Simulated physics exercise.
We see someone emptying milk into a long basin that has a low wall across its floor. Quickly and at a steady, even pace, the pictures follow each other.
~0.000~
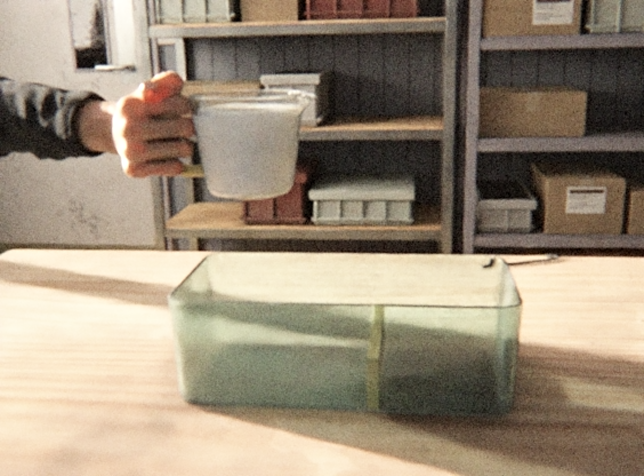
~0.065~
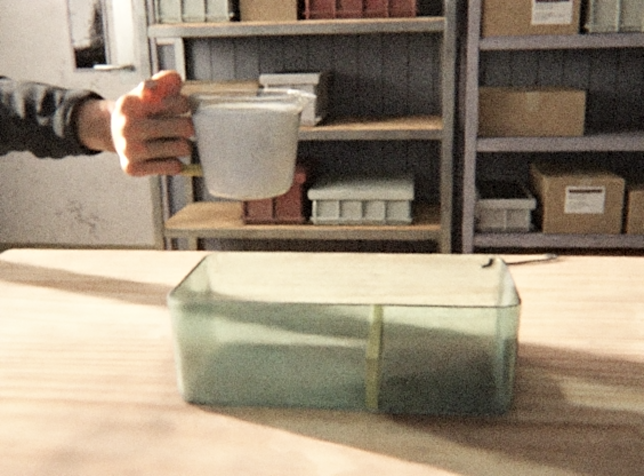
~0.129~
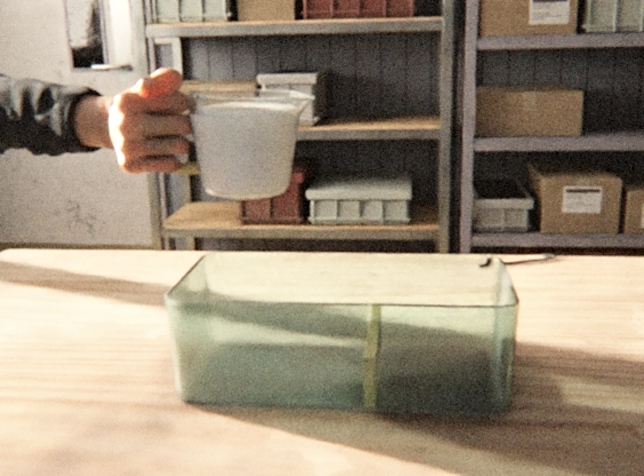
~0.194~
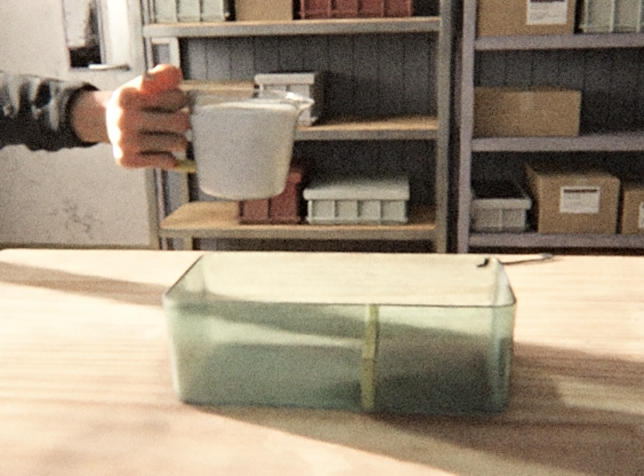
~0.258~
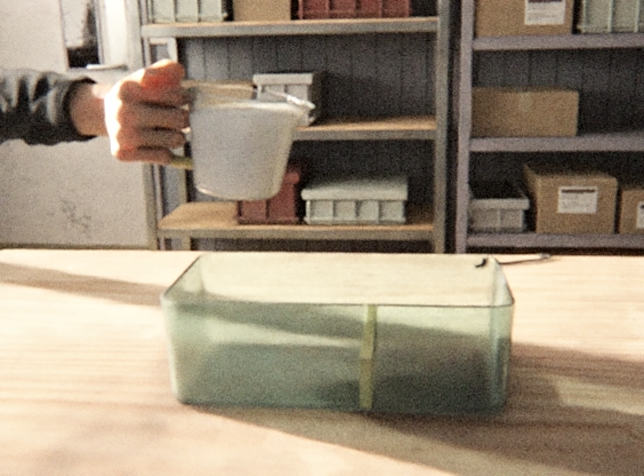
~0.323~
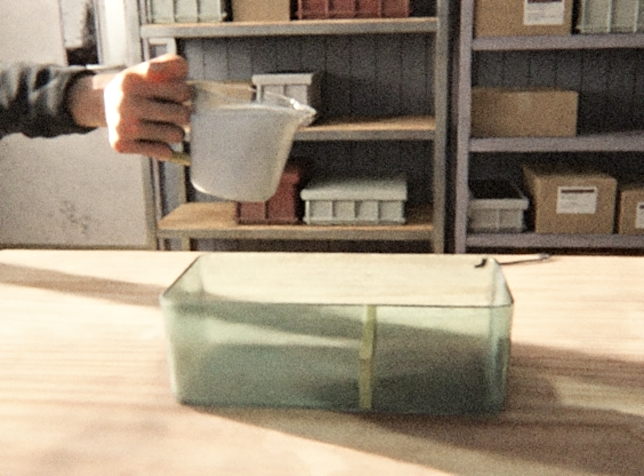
In a storage room with shelves of boxes and bins, a hand at the left holds a pale, cloudy jug upright above a long, green-tinted clear basin on a wooden table. The jug stays almost still at first, then the hand slowly tilts it slightly to the right, its spout side dipping a little.
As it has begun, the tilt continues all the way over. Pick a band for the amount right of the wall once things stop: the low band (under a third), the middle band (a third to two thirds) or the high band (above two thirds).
The middle band.
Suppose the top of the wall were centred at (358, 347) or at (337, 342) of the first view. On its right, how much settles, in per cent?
The first placement leaves close to 80 per cent, the second close to 90 per cent.
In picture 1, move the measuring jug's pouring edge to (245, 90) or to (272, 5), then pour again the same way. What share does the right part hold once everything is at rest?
First try 0 %, second try 20 %.
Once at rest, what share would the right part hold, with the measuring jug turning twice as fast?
It comes to around 35 per cent.
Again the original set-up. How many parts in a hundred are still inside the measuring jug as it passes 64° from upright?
Remaining share, estimated: 65 %.
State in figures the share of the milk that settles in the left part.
Some 40 per cent.
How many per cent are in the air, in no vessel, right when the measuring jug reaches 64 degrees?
About 20 per cent.
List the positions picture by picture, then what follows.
In the first frame, it leans 0°; its right rim is at (316, 95); the milk meets the walls at (198, 109) and (301, 108); the long basin's rim runs from (190, 276) to (512, 281); the wall's top is at (377, 329).
In the second frame, it leans 1°; its right rim is at (316, 96); the milk meets the walls at (198, 109) and (299, 108).
In the third frame, it leans 2°; its right rim is at (315, 97); the milk meets the walls at (198, 109) and (298, 109).
In the fourth frame, it leans 5°; its right rim is at (314, 101); the milk meets the walls at (196, 109) and (299, 109).
In the fifth frame, it leans 8°; its right rim is at (315, 106); the milk meets the walls at (196, 110) and (301, 110).
In the sixth frame, it leans 12°; its right rim is at (317, 112); the milk meets the walls at (197, 111) and (307, 111).
A moment on, the measuring jug is tipped part way and 65 per cent is still to pour, 1 is left of the wall and 13 right of it.
Next, the measuring jug is tipped right over and 11 per cent is still to pour, 23 is left of the wall and 56 right of it.
Then the measuring jug is tipped right over and 0 per cent is still to pour, 42 is left of the wall and 57 right of it.
Later the measuring jug is tipped right over and 0 per cent is still to pour, 42 is left of the wall and 57 right of it.
Finally, 42 per cent lies left of the wall, 57 right of it and 2 outside.
